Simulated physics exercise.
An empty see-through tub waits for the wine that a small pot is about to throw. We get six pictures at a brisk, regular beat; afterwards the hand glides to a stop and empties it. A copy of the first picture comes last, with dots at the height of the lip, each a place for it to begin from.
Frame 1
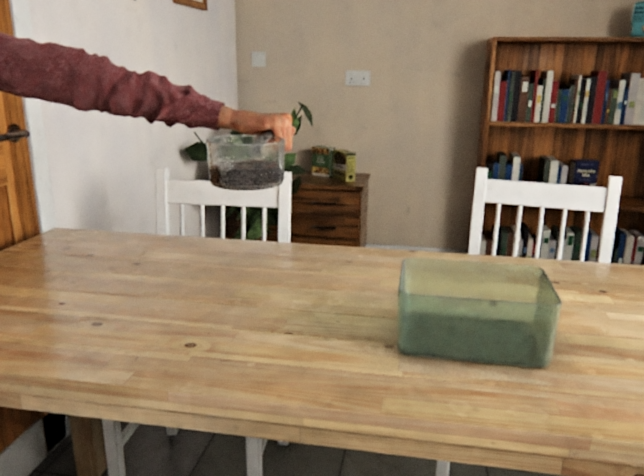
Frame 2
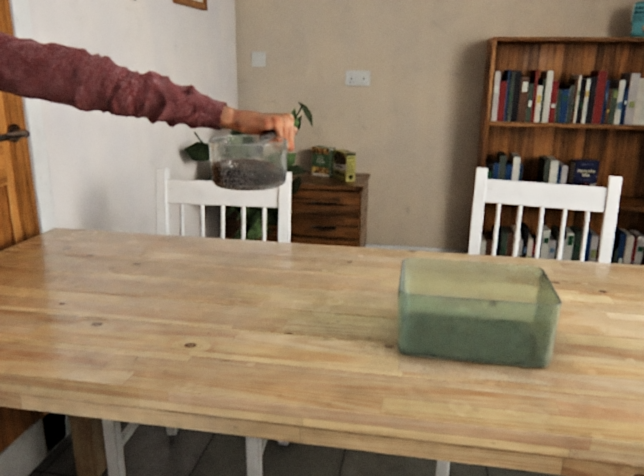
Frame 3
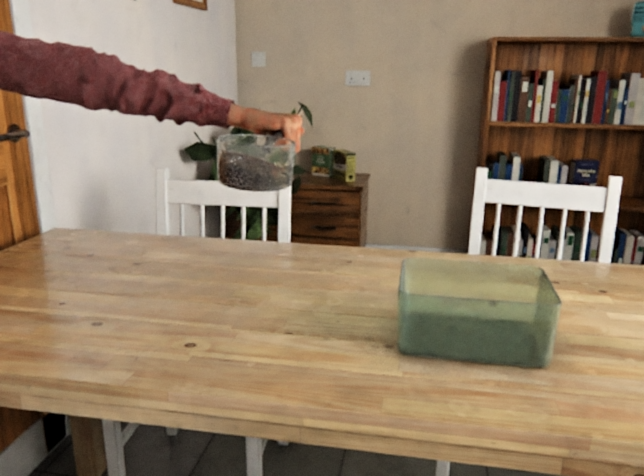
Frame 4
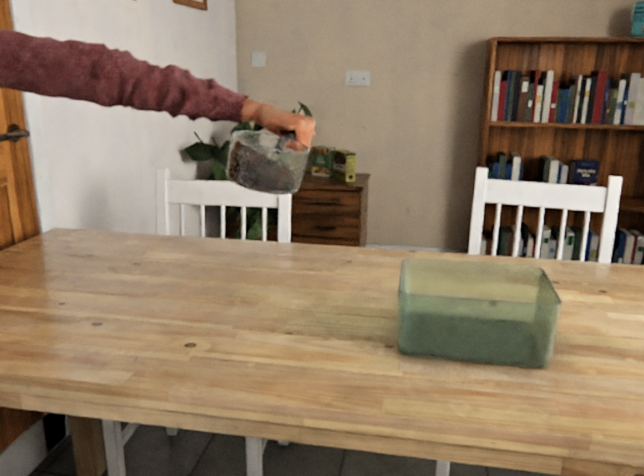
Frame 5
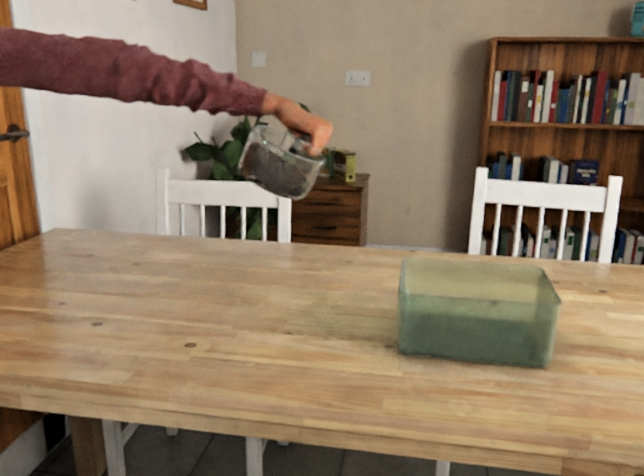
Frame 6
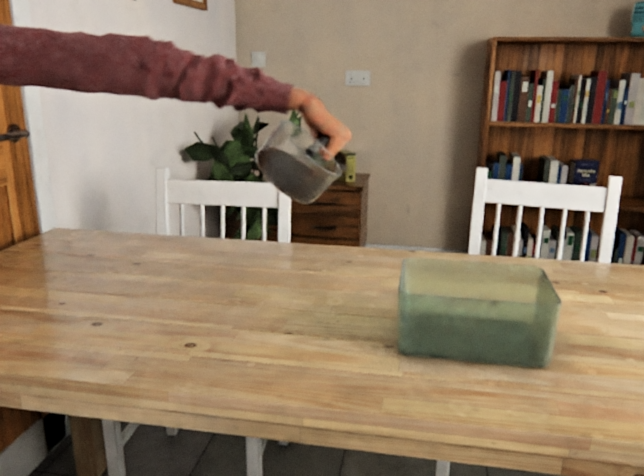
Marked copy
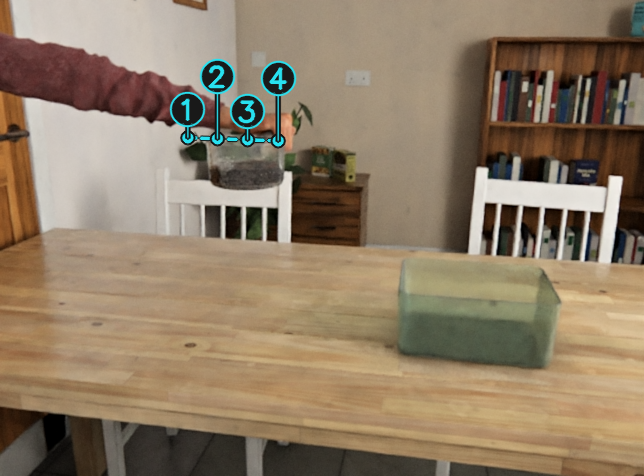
A hand holding a small clear pot moves right and tilts it above a wooden table.
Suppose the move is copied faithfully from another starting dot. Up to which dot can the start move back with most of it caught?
It is 3.
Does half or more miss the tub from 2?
Yes, it does.
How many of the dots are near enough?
Two.
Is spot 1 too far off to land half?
Yes.
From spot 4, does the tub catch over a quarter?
Yes.
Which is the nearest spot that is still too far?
2 it is.
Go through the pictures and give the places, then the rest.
Upright, lip at (282, 140); tub from (397, 351) to (550, 366); nothing has left yet, in the first frame.
Upright, lip at (284, 141); nothing has left yet, in the second frame.
Tipped about 4°, lip at (293, 143); nothing has left yet, in the third frame.
Tipped about 12°, lip at (307, 150); nothing has left yet, in the fourth frame.
Tipped about 25°, lip at (323, 160); nothing has left yet, in the fifth frame.
Tipped about 41°, lip at (340, 173); nothing has left yet, in the sixth frame.
In cyan, 1 at (187, 137); 2 at (217, 138); 3 at (247, 139); 4 at (278, 140).
With 1, about 0 % lands in the tub, 99 % falls short.
With 2, about 23 % lands in the tub, 72 % falls short and 5 % goes beside or beyond.
With 3, about 68 % lands in the tub, 18 % falls short and 14 % goes beside or beyond.
With 4, about 76 % lands in the tub, 6 % falls short and 19 % goes beside or beyond.
